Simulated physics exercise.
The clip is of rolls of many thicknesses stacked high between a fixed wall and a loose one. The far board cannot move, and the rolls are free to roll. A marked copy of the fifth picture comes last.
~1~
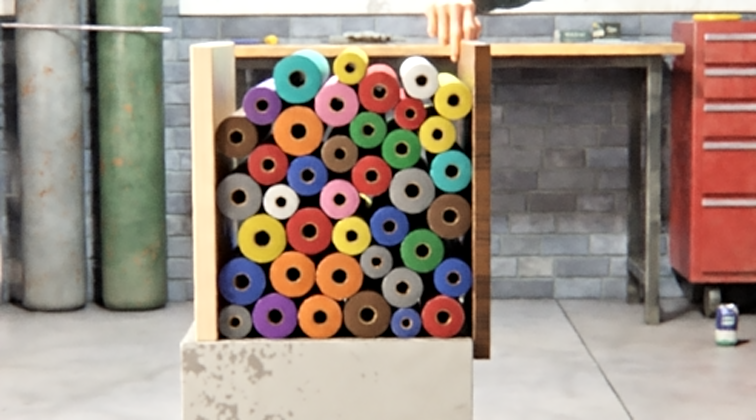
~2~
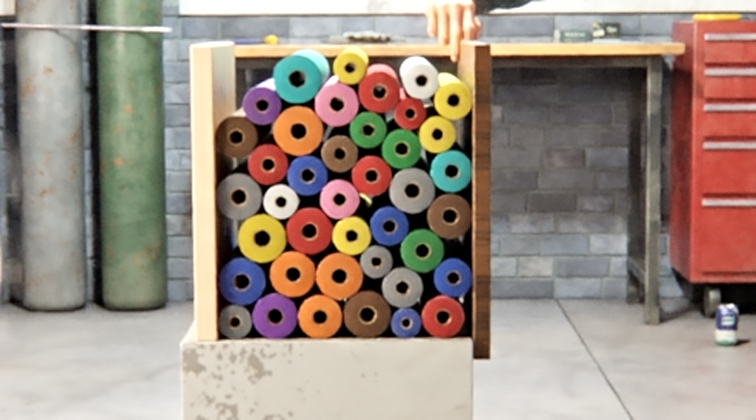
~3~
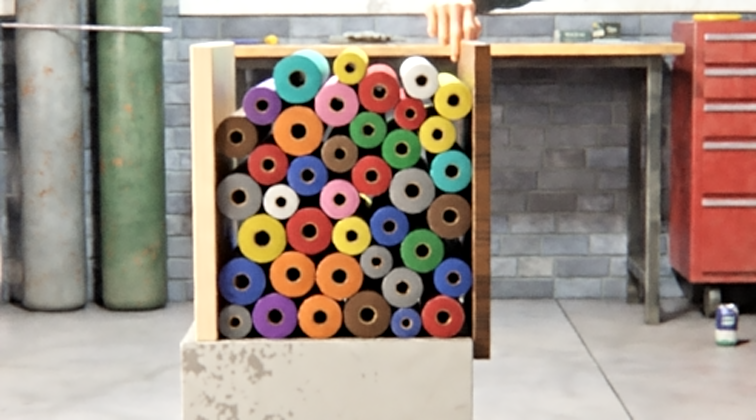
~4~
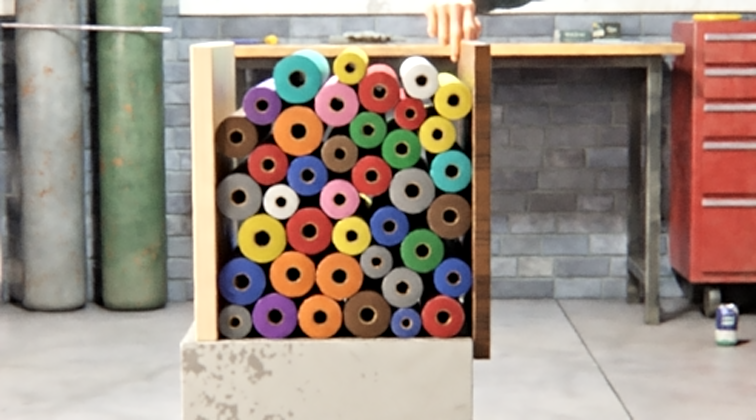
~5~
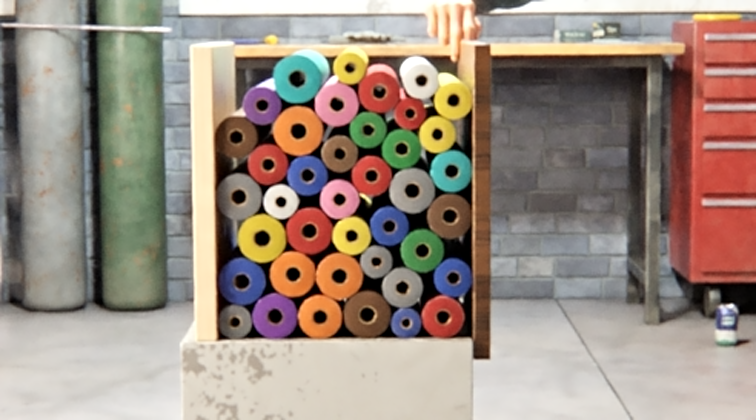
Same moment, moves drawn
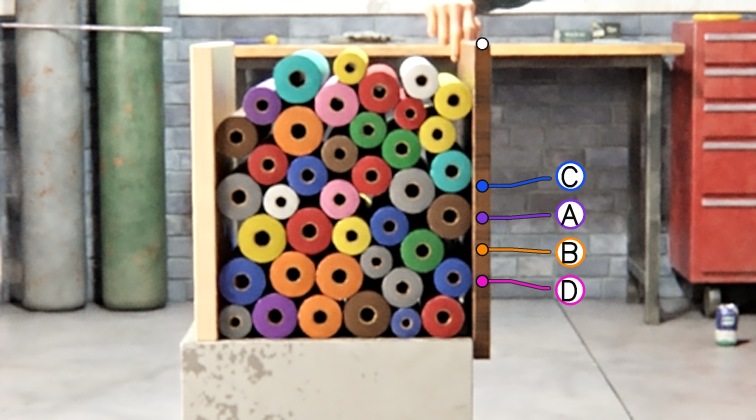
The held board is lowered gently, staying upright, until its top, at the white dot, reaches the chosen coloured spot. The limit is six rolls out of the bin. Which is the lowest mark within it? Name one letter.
C is the limit.
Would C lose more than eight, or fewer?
It loses fewer than eight.
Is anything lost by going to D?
At D: Yes.
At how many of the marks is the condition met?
One of them.
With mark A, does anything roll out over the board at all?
Yes.
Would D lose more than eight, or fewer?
At D, more than eight.
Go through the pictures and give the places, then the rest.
The first frame shows a green roll (368, 130); a red roll (380, 92); side board (473, 187).
The second frame shows side board (473, 187); a grey roll (235, 322).
The third frame shows a red roll (443, 317); a blue roll (242, 282).
The fourth frame shows a blue roll (390, 226); a grey roll (239, 197).
The fifth frame shows a red roll (268, 165); a green roll (368, 130); a red roll (380, 92).
On the marked copy, A at (482, 218); B at (482, 250); C at (482, 186); D at (482, 281); the white dot at (482, 44).
Taking C. A third of the way, top of the board (473, 111).
Two thirds of the way, top of the board (473, 185).
When it is over, top of the board (473, 186), six out over the board.
As for the rest, A more than six out over the board; B more than six out over the board; D more than six out over the board.
